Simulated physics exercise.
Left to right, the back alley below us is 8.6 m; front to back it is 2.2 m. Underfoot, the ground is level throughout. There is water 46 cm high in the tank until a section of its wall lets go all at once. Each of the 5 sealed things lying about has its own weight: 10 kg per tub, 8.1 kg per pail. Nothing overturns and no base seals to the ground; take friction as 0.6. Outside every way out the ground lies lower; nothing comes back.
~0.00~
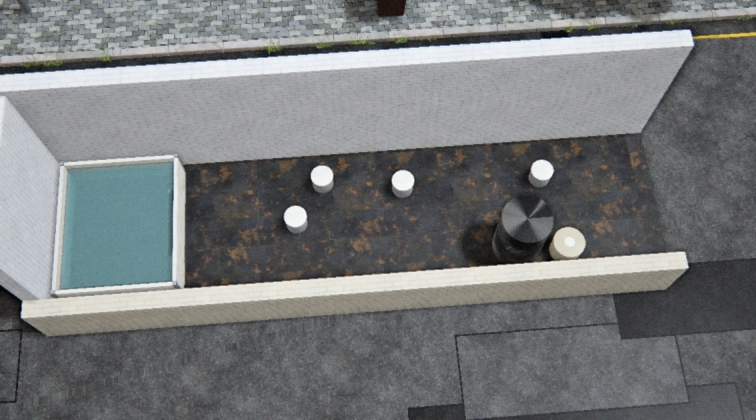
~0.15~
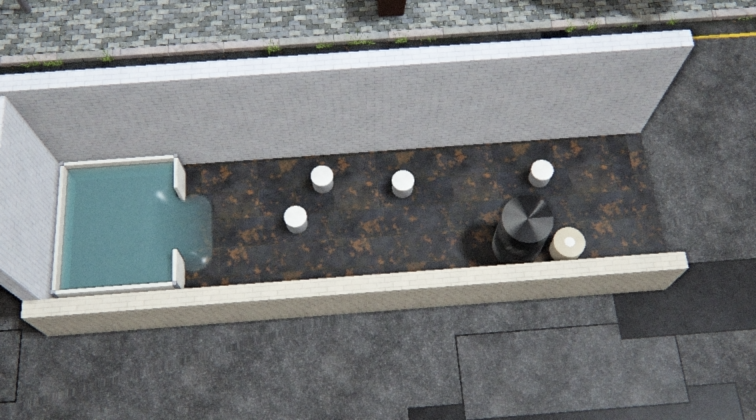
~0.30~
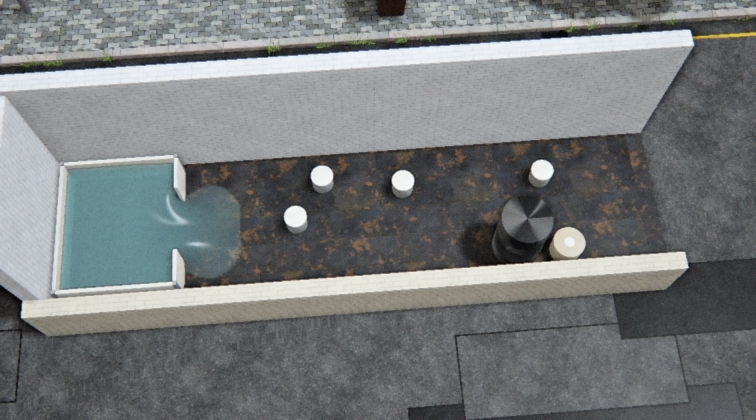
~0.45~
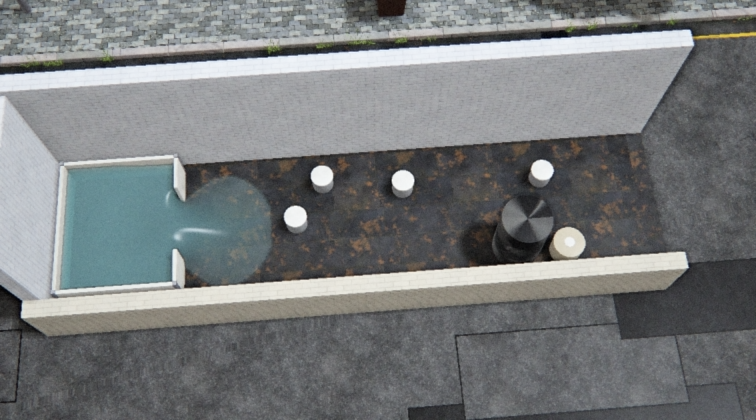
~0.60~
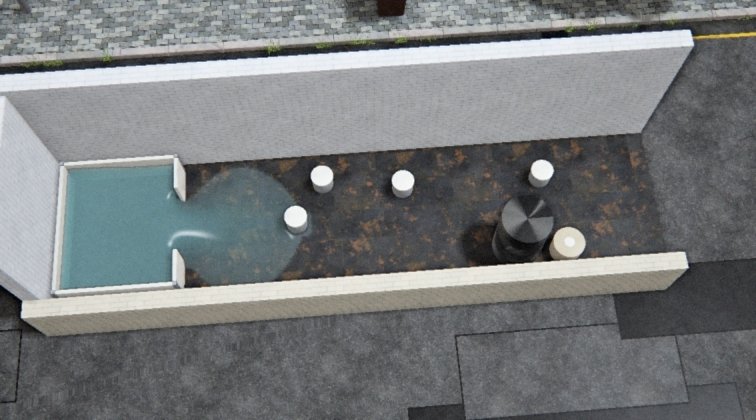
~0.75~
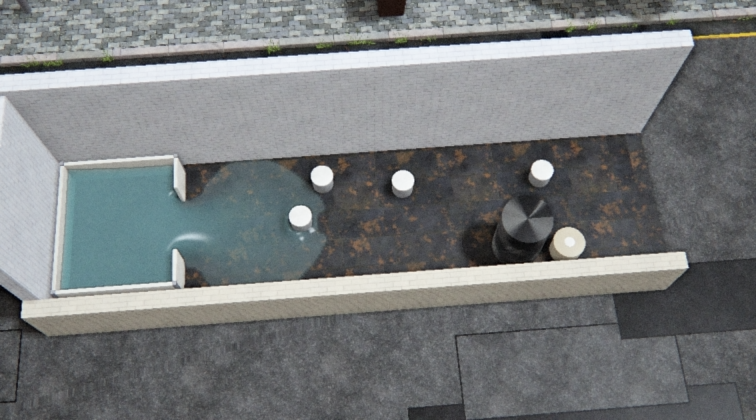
In the video, water flows out through a gap in a pool at the left of a walled strip and spreads rightward across the dark ground, reaching the nearest small white cylinder, which shifts slightly while the other objects stay still.
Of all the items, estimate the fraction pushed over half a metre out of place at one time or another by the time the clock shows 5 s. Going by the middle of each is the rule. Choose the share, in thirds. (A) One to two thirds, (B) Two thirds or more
B.
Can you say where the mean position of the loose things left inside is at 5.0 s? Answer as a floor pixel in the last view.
The centre is close to (565, 187).
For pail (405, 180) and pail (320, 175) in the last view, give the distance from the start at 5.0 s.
Put simply, 200 cm for the first and 500 cm for the second.
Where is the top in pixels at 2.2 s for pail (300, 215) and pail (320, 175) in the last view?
Estimated pixels: (396, 208) and (413, 154).
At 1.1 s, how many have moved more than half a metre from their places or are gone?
The answer is 0.
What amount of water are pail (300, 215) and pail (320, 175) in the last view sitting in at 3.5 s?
Close to 12 and 10 centimetres.
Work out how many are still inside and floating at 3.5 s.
The count is 2.
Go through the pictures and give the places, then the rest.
A pail at (295, 216), on the bottom; a tub at (569, 242) rests on the ground; water covers 2.9 m2; 0 of 5 have shifted, in the first frame.
A pail at (295, 216), on the bottom; a tub at (569, 242) rests on the ground; water covers 3.4 m2; 0 of 5 have shifted, in the second frame.
A pail at (295, 216), on the bottom; a tub at (569, 242) rests on the ground; 3.9 m2 under water; 0 of 5 have shifted, in the third frame.
A pail at (295, 216), on the bottom; a tub at (569, 242) rests on the ground; water covers 4.7 m2; 0 of 5 have shifted, in the fourth frame.
A pail at (295, 216), on the bottom; a tub at (569, 242) rests on the ground; water covers 5.5 m2; 0 of 5 have shifted, in the fifth frame.
A pail at (300, 216) rests on the ground, 7 cm from its start; a tub at (569, 242), on the bottom; water covers 6.3 m2; 1 of 5 have shifted, in the sixth frame.
After 1.1 s 0 of 5 are over 50 cm from their spots; 0 afloat.
After 2.2 s 2 of 5 are over 50 cm from their spots; 0 afloat.
After 3.5 s 3 of 5 are over 50 cm from their spots; 2 afloat.
After 5.0 s 4 of 5 are over 50 cm from their spots, and 4 have been at some point; 1 afloat.
